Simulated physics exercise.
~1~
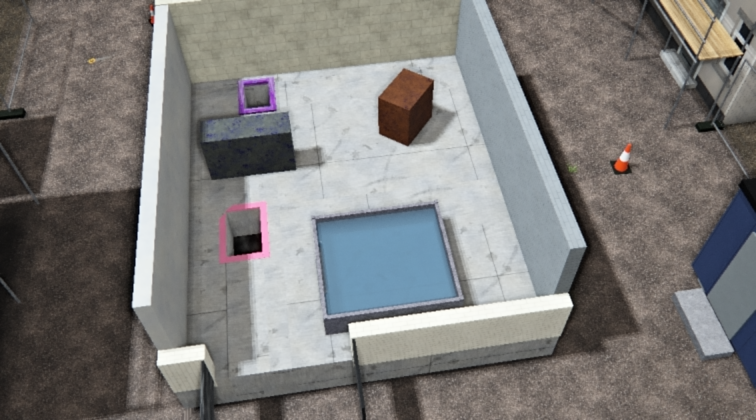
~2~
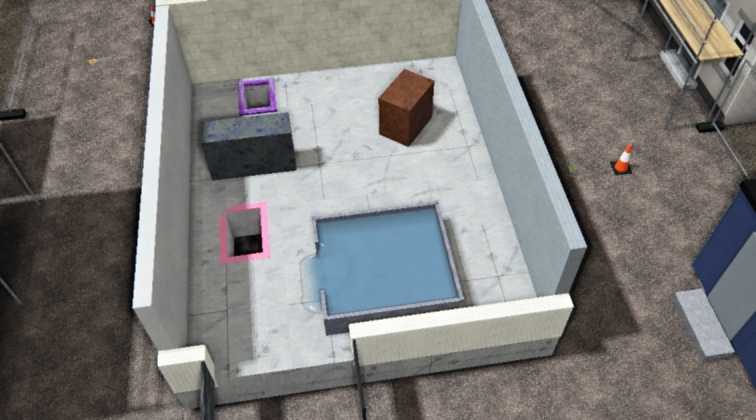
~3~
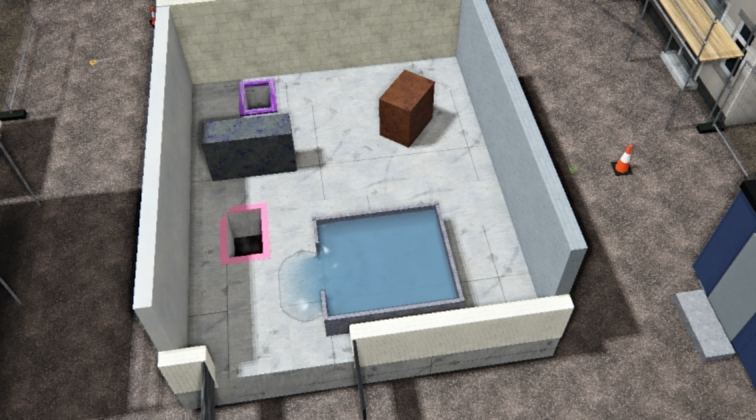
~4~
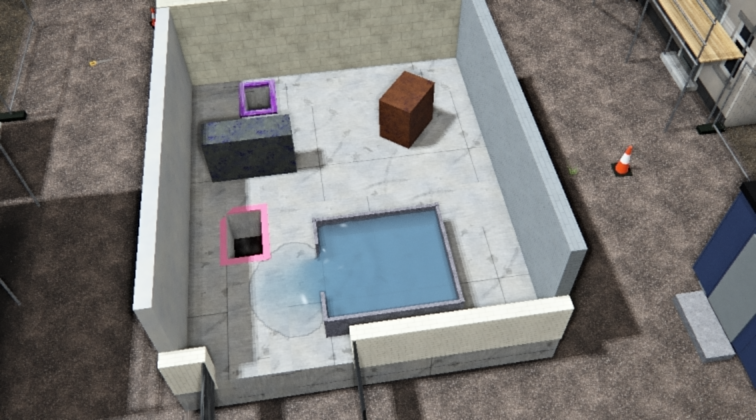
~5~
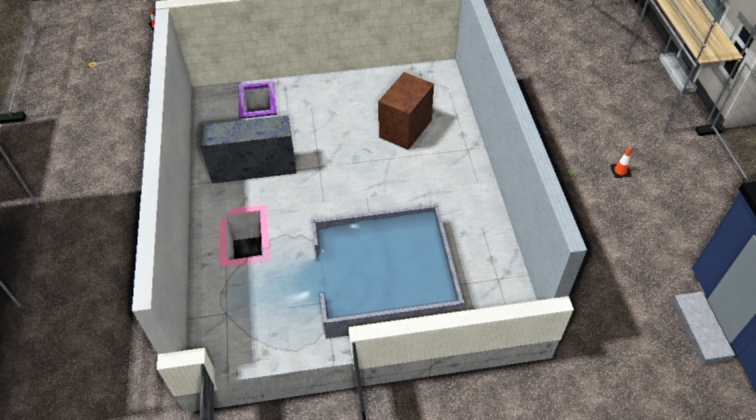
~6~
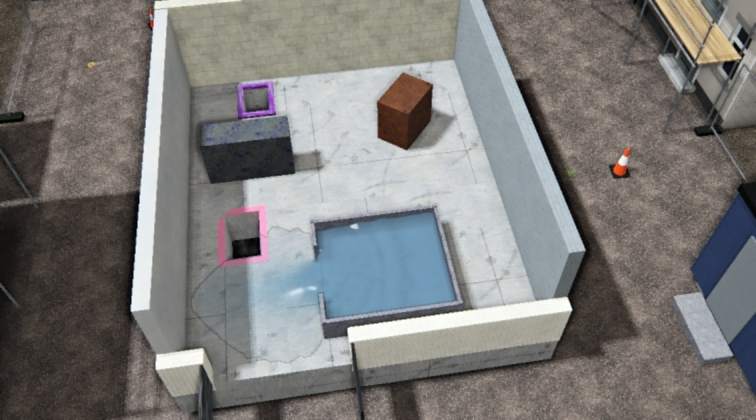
At the start, a low tank of blue water sits whole and still on a pale walled slab, near two square pits framed in pink and purple, a dark block and a brown box. Then its left side opens and water pours out, spreading leftward in a thin, widening sheet below the pink-edged pit.
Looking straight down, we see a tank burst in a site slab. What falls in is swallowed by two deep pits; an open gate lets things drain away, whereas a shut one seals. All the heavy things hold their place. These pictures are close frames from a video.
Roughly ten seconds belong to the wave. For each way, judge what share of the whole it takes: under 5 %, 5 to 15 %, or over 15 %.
Shares: The gate takes over 15 %; the pink pit takes over 15 %; the purple pit takes under 5 %.
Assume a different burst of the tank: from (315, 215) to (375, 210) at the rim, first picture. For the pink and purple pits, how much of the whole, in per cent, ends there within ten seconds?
Pink: 6 percent; purple: 4 percent.
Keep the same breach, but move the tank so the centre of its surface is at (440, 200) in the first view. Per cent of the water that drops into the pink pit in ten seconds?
Pink: 35 %.
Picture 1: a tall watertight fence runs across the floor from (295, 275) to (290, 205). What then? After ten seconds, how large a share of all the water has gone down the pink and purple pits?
Shares in percent - pink: 14; purple: 0.
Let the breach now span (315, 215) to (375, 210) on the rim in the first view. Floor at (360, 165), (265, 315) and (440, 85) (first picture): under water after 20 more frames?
Going point by point: Waterlogged, left unwetted, left unwetted.
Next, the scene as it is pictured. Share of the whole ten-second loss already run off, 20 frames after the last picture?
My estimate is roughly 30 percent.
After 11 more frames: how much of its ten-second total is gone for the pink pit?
By my reckoning, 15 percent.
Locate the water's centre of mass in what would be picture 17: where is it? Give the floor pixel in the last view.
I reckon somewhere around (334, 285).
A moment on, water covers 15 % of the floor; the gate 0 %, the pink pit 2 %, the purple pit 0 %.
Next, water covers 20 % of the floor; the gate 2 %, the pink pit 4 %, the purple pit 0 %.
Then, water covers 25 % of the floor; the gate 7 %, the pink pit 9 %, the purple pit 0 %.
Later, water covers 30 % of the floor; the gate 16 %, the pink pit 17 %, the purple pit 0 %.
In the end, water covers 40 % of the floor; the gate 26 %, the pink pit 24 %, the purple pit 0 %.
